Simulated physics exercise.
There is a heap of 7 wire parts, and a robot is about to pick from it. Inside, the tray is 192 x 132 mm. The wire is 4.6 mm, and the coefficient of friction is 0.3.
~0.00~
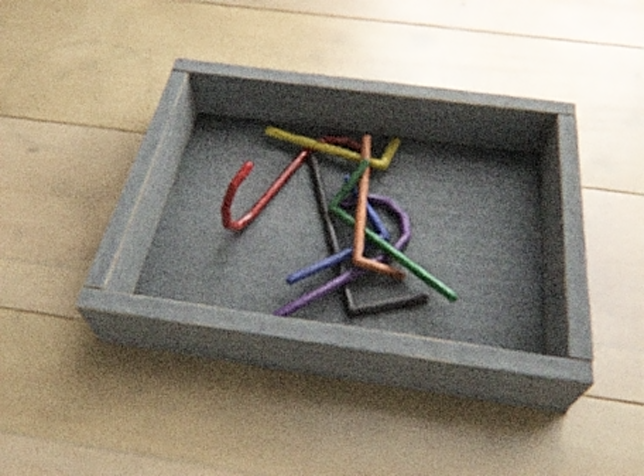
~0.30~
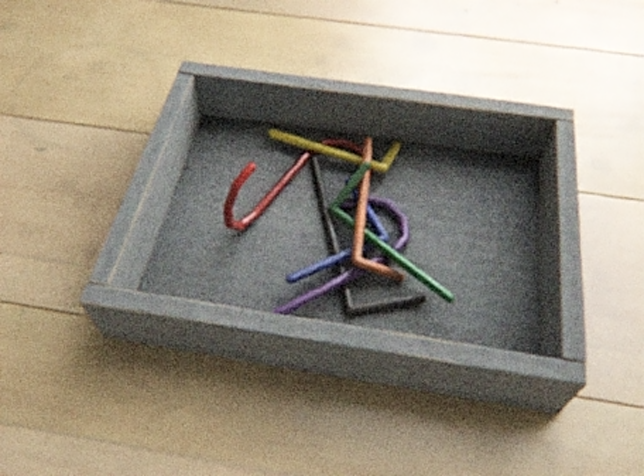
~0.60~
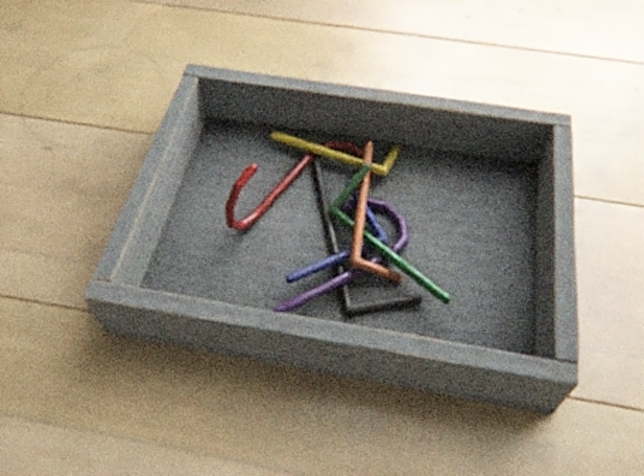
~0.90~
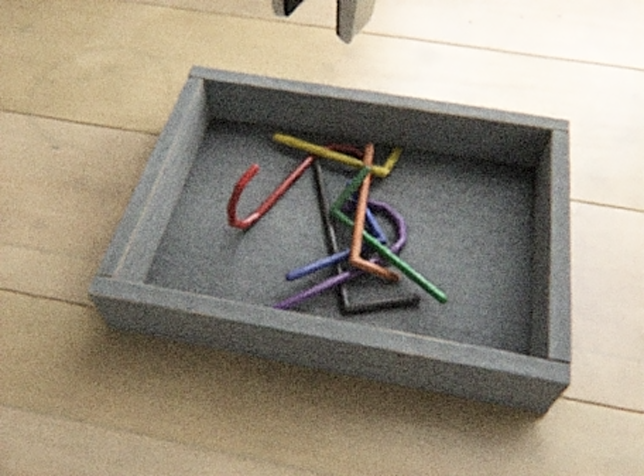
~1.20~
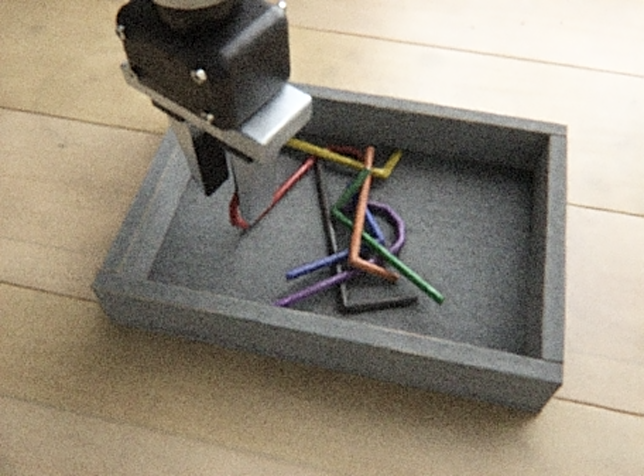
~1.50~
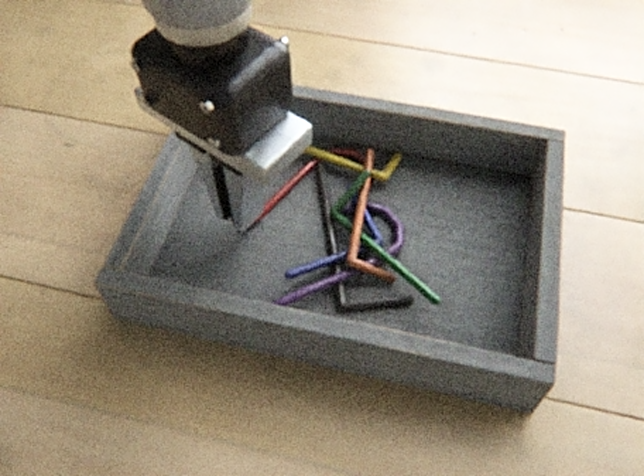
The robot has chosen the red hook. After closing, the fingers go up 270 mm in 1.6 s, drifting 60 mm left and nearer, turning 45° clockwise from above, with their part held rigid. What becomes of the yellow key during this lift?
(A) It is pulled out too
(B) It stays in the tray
A.
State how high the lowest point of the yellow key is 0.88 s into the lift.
Roughly 140 mm.
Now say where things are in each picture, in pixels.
Fingers out of view, 209 mm above the grip; yellow key from (396, 141) to (269, 131), passing over red hook; red hook from (360, 183) to (249, 166), passing under green key, under yellow key, under orange key, in the first frame.
Fingers out of view, 209 mm above the grip; red hook from (361, 186) to (251, 167), passing under green key, under yellow key, under orange key; orange key from (400, 277) to (368, 142), passing over purple hook, over red hook, in the second frame.
Fingers out of view, 195 mm above the grip; green key from (367, 168) to (446, 299), passing over black key, over purple hook, over blue key; purple hook from (343, 207) to (277, 313), passing under blue key, under green key, under orange key, in the third frame.
Fingers out of view, 104 mm above the grip; black key from (416, 298) to (317, 164), passing under green key; blue key from (350, 185) to (290, 277), passing over purple hook, under green key, in the fourth frame.
Fingers (233, 183) 13 mm above the grip; yellow key from (398, 153) to (280, 138), passing over red hook, in the fifth frame.
Fingers (238, 201) closed on the red hook, in the sixth frame.
After 1.98 s, lowest point more than 20 mm over the tray floor, red hook 58 mm, yellow key 41 mm.
After 2.38 s, lowest point more than 20 mm over the tray floor, red hook 158 mm, yellow key 140 mm.
After 3.10 s, lowest point more than 20 mm over the tray floor, red hook 272 mm, yellow key 254 mm.
End, hanging red hook 272 mm, yellow key 254 mm; the other 5 are down.
